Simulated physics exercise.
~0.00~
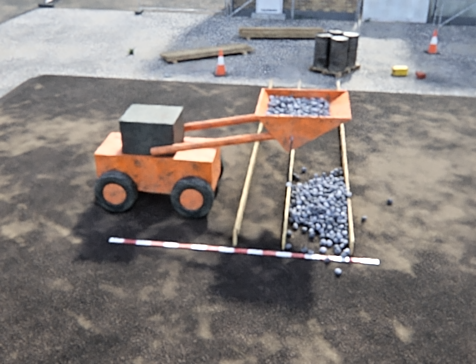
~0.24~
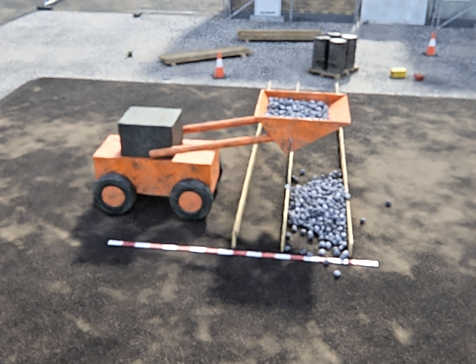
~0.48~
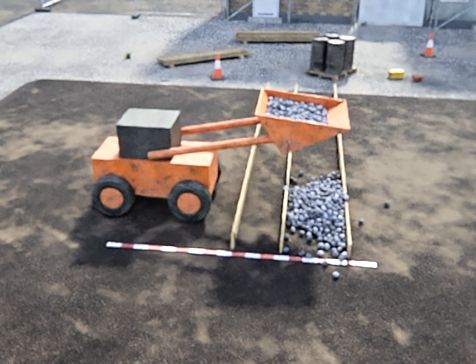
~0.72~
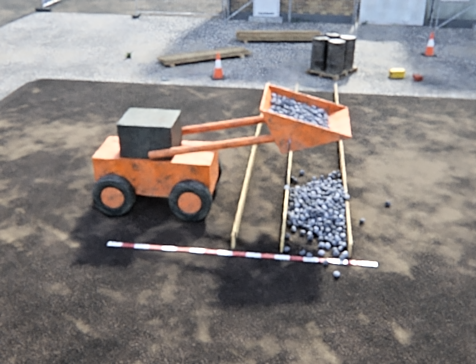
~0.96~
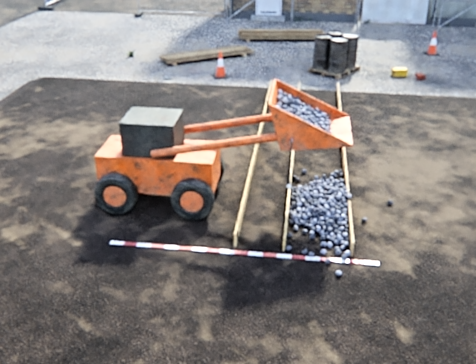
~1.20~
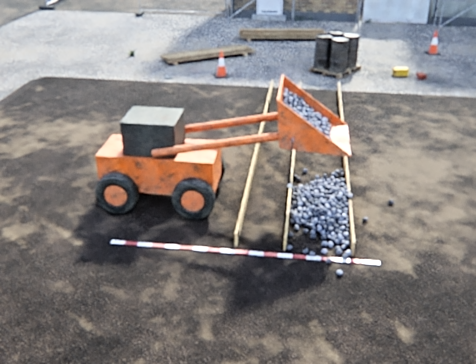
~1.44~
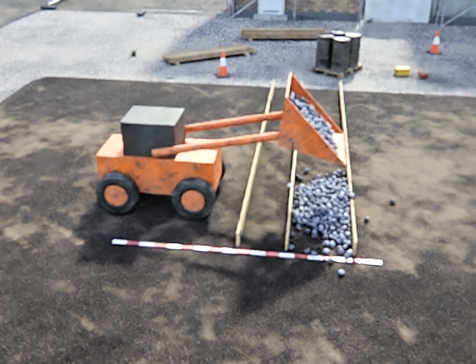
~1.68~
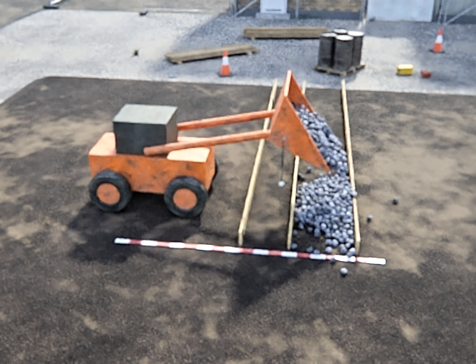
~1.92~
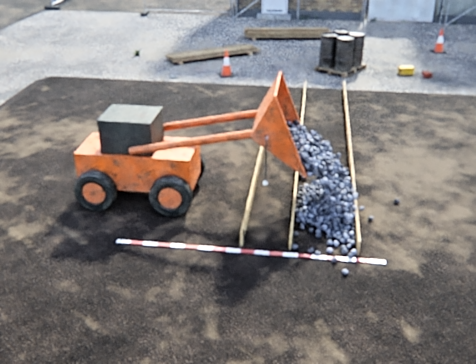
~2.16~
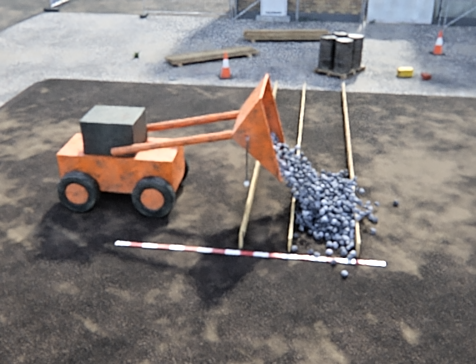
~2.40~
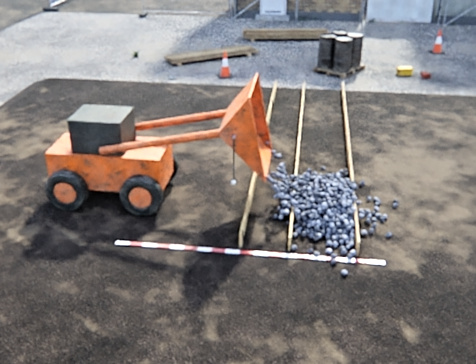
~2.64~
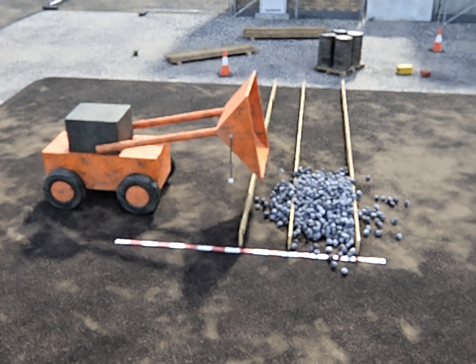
Orange loader tipping its bucket of grey stones onto an existing pile between planks, backing left and stopping with the bucket empty.
